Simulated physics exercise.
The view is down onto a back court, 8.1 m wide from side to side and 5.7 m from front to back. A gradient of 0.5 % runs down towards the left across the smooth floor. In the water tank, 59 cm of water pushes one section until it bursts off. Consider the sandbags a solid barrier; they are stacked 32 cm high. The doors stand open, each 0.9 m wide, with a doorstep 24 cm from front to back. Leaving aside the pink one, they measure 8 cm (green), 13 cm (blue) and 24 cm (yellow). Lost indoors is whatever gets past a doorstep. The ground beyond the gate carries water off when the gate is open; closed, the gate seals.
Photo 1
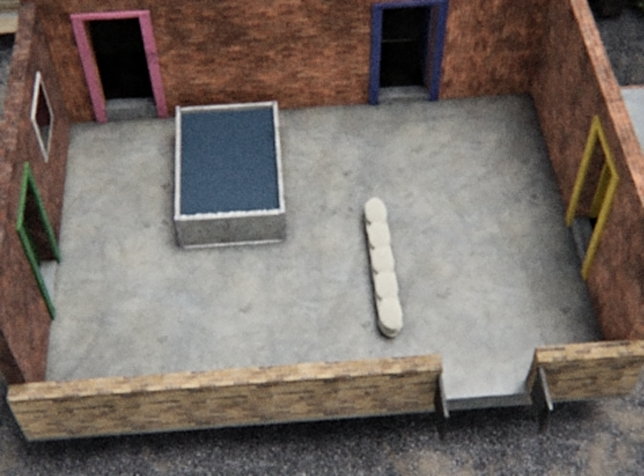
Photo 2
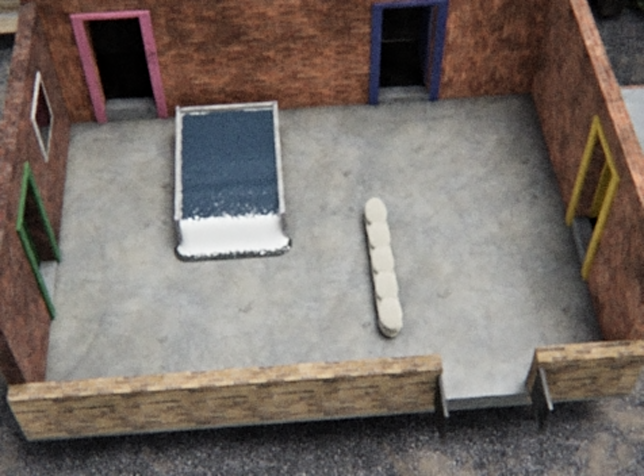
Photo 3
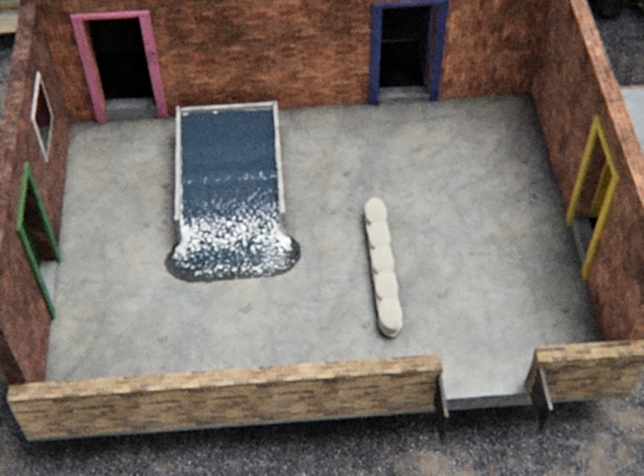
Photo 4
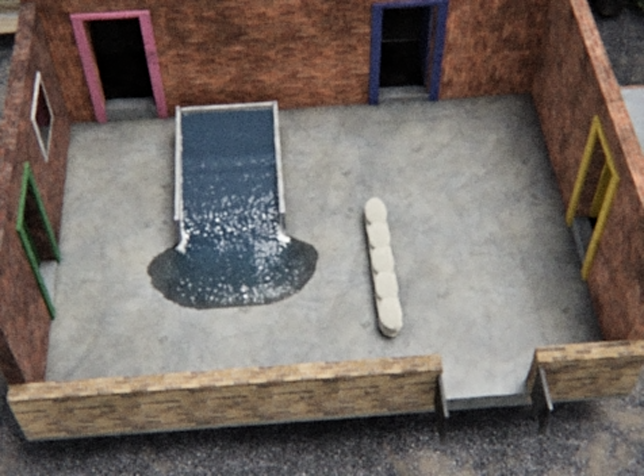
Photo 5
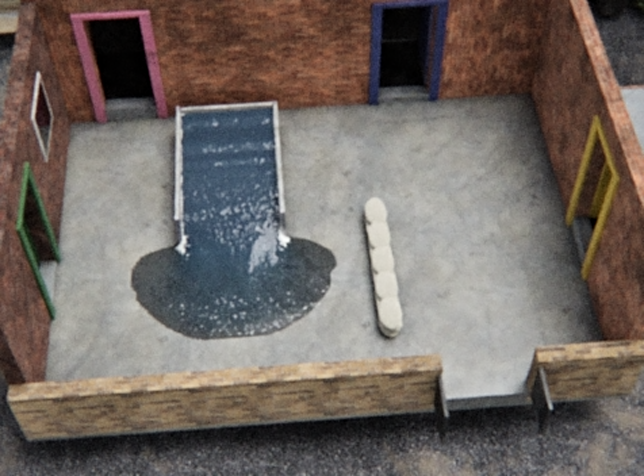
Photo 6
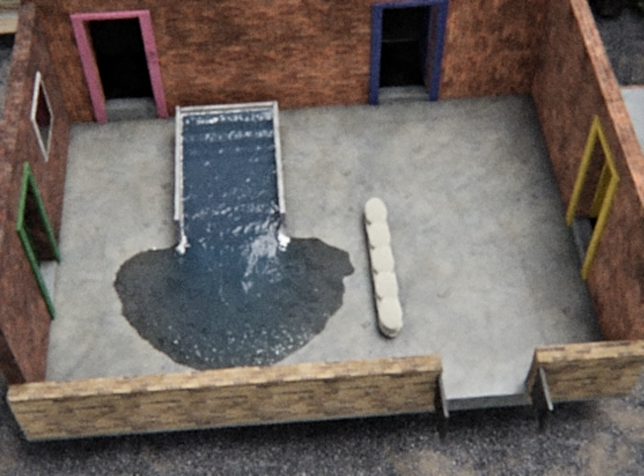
At the start, a tank of still blue water stands in a brick-walled court beside a row of pale sandbags. Its near side opens and water pours out in a white, foaming rush onto the grey floor. The dark puddle widens steadily towards the front wall, spreading close to the sandbags.
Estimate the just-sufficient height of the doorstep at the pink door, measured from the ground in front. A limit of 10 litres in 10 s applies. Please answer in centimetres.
I would say 11 cm.
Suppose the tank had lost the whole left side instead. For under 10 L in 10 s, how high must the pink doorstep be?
A minimum of about 23 cm.
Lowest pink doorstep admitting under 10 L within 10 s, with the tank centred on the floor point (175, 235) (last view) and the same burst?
That setup calls for roughly 14.0 cm.
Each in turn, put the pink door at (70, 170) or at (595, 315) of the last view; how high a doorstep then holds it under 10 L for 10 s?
Minimums: Roughly 8.5 cm and 8.5 cm.
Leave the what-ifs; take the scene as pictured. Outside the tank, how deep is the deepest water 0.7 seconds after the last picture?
About 30 cm.
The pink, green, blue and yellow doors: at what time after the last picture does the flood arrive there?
For pink it's 4.0 s, for green 1.4 s, for blue 7.5 s, and for yellow 3.4 s.
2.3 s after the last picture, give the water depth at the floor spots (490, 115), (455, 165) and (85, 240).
About 0, 0 and 0 cm.
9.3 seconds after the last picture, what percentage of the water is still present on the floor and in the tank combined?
I'd put it at about 96 per cent.
Then, 0.7 s after the last picture water covers 25 % of the floor, deepest (30 cm) near (223, 400); it has not reached the pink door.
Then, 2.3 s after the last picture water covers 35 % of the floor, deepest (34 cm) near (56, 413); it has not reached the pink door.
Then, 9.3 s after the last picture water covers 95 % of the floor, deepest (12 cm) near (63, 215); 10 cm at the pink door, 0 litres in over its 27 cm doorstep.
At the pink door as built, the water peaked near 15 cm, 5.1 s after the last picture.
With a doorstep of 9 cm, 26 litres would have come in within the 10 s; with 12 cm, 5 litres. So under 10 litres takes about 11 cm.
